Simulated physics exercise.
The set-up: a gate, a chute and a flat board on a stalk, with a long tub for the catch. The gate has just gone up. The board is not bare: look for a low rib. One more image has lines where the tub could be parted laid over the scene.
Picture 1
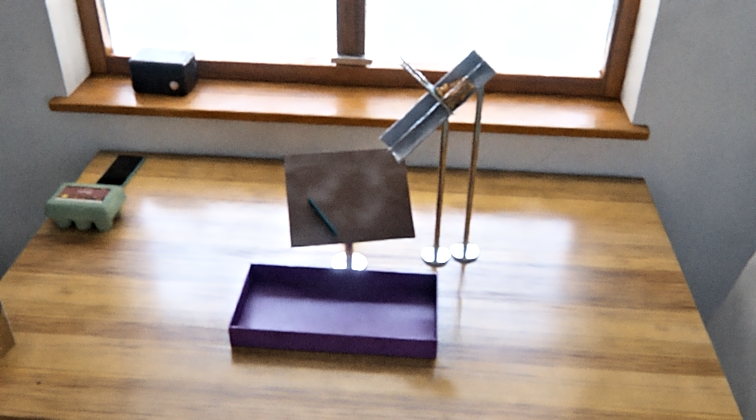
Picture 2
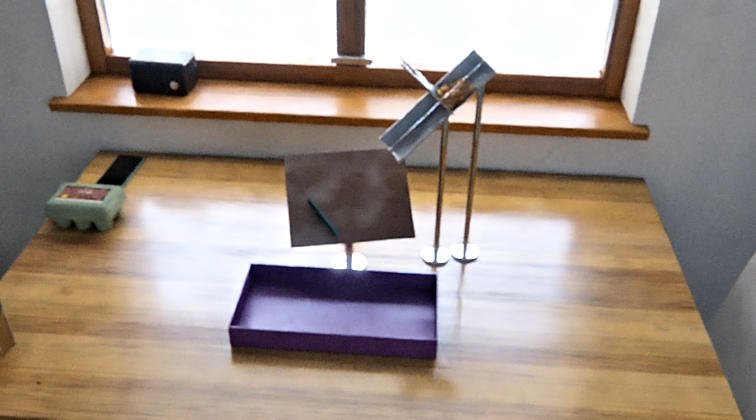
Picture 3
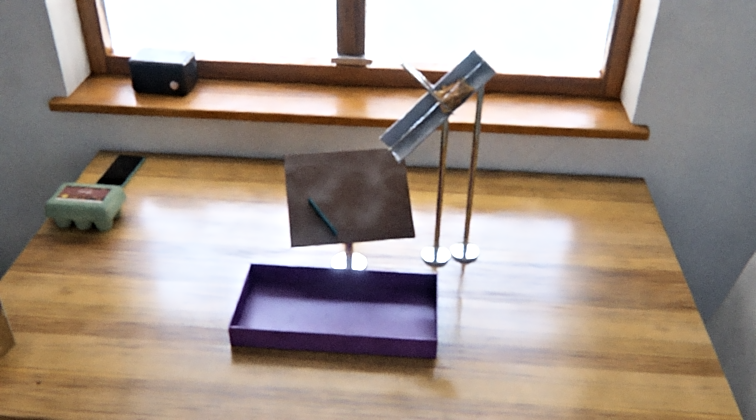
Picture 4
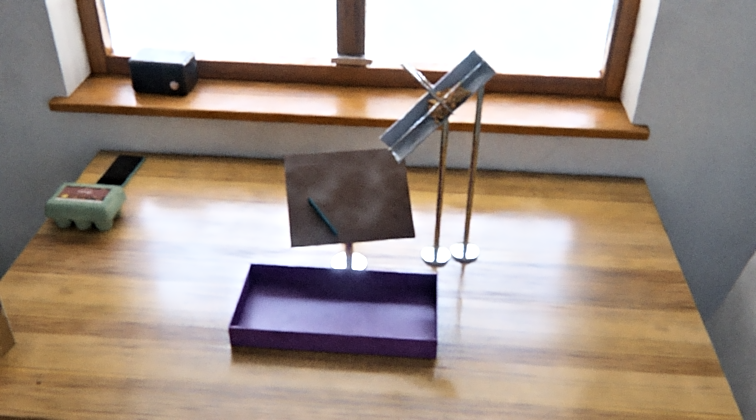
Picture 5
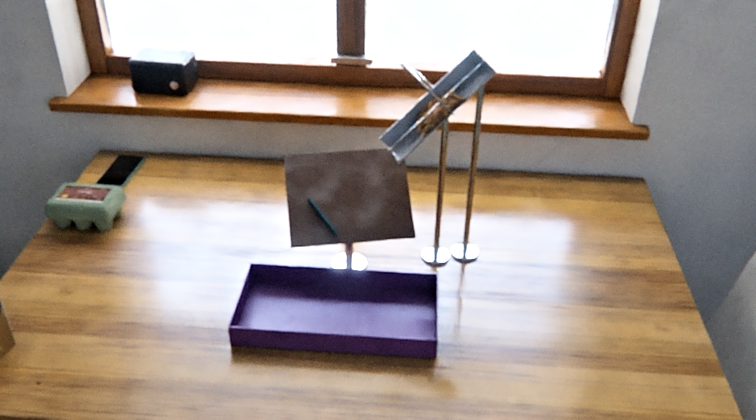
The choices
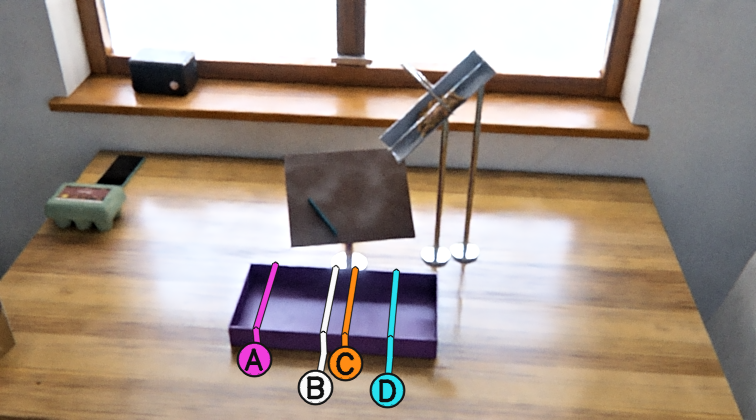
On a wooden table by a window, a sloping metal chute stands on two thin stalks above a tilted dark board with a low rib and a long purple tub. Small brown beads begin sliding down the chute toward its lower left end, while the board and empty tub stay still.
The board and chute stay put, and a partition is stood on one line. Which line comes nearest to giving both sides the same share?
Best: C.
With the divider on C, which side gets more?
Right.
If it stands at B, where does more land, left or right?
Right.
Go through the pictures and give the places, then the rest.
Load behind the gate at (453, 92), round wooden beads; lip of the chute at (395, 156), sloping fairly steeply, in the first picture.
Middle of the board at (349, 195), tilted fairly steeply; middle of its low edge at (354, 242); of its high edge at (344, 151), in the second picture.
Front corners of the tub at (228, 327) and (437, 340), empty; front of the load at (443, 108), in the third picture.
Middle of the load at (441, 104); its front at (437, 122), about a quarter of the way to the lip; rib from (309, 198) to (337, 233), in the fourth picture.
Middle of the load at (437, 110); its front at (420, 129), about half of the way to the lip, in the fifth picture.
On the marked copy, line A crosses the front rim at (256, 328); line B crosses the front rim at (323, 333); line C crosses the front rim at (344, 334); line D crosses the front rim at (390, 337).
For line A, of what is caught, a stray few on the left of the divider, nearly all on the right.
For line B, of what is caught, a small part on the left of the divider, most on the right.
For line C, of what is caught, about a third on the left of the divider, about two thirds on the right.
For line D, of what is caught, nearly all on the left of the divider, a small part on the right.
